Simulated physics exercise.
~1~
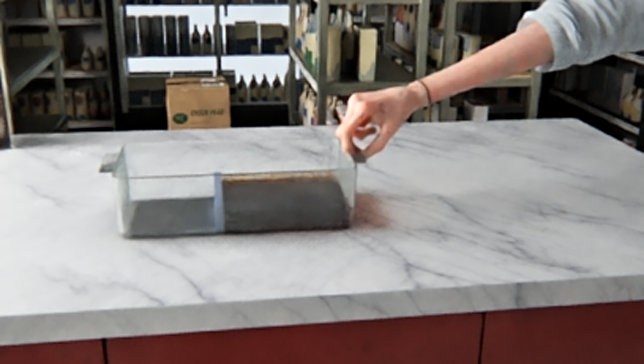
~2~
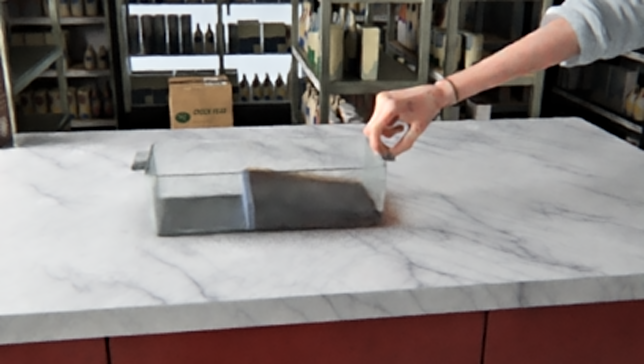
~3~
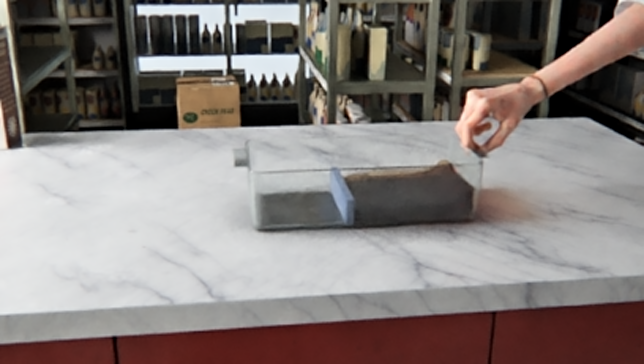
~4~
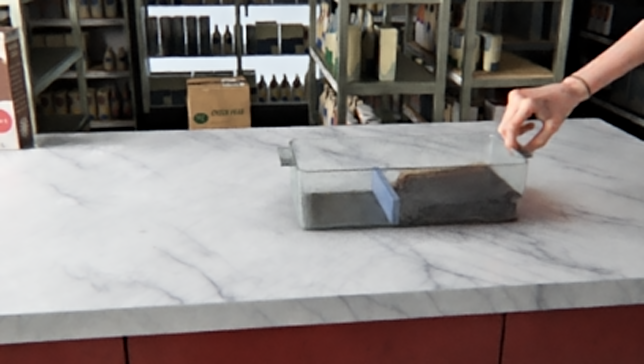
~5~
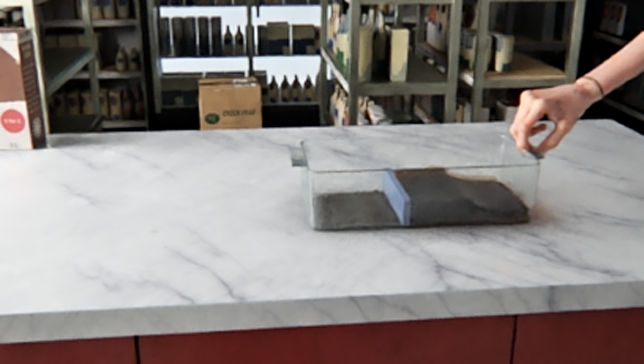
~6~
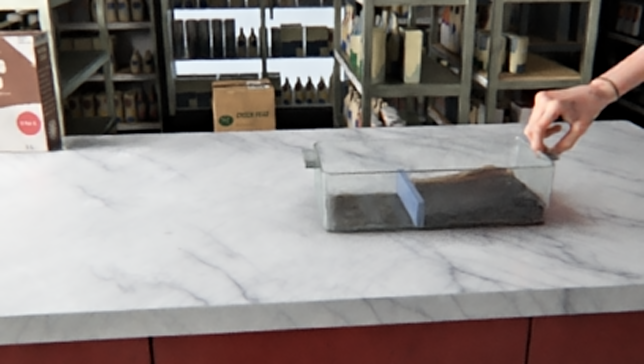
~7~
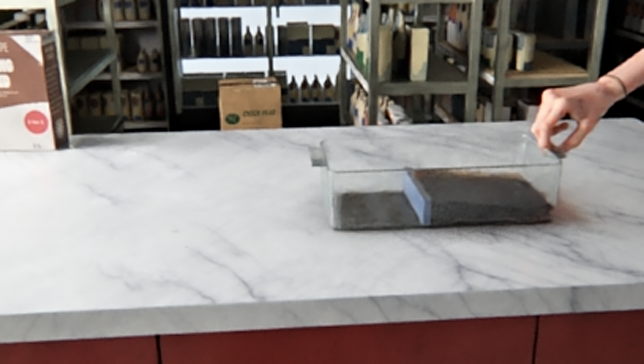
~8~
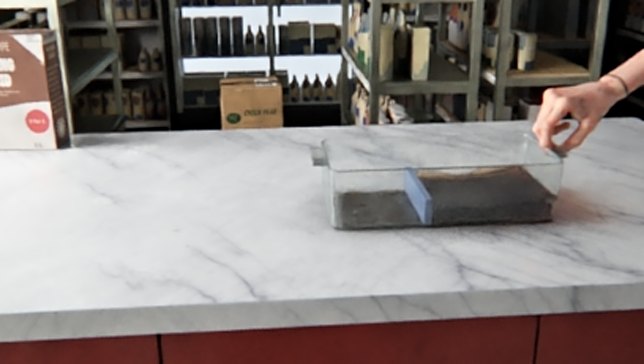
A clear oblong tub with a bluish divider slides to the right across a white marble counter with red panels below, seen from the front and slightly above. A hand reaching in from the right grips its right end, and metal shelves of bottles and a small brown box stand behind. Dark contents lie lower left of the divider and higher right of it. As the hand pulls, their surface tilts and shifts, while a brown and white box comes into view at left. The tub slows and rests toward the right, still held, its right side fuller.
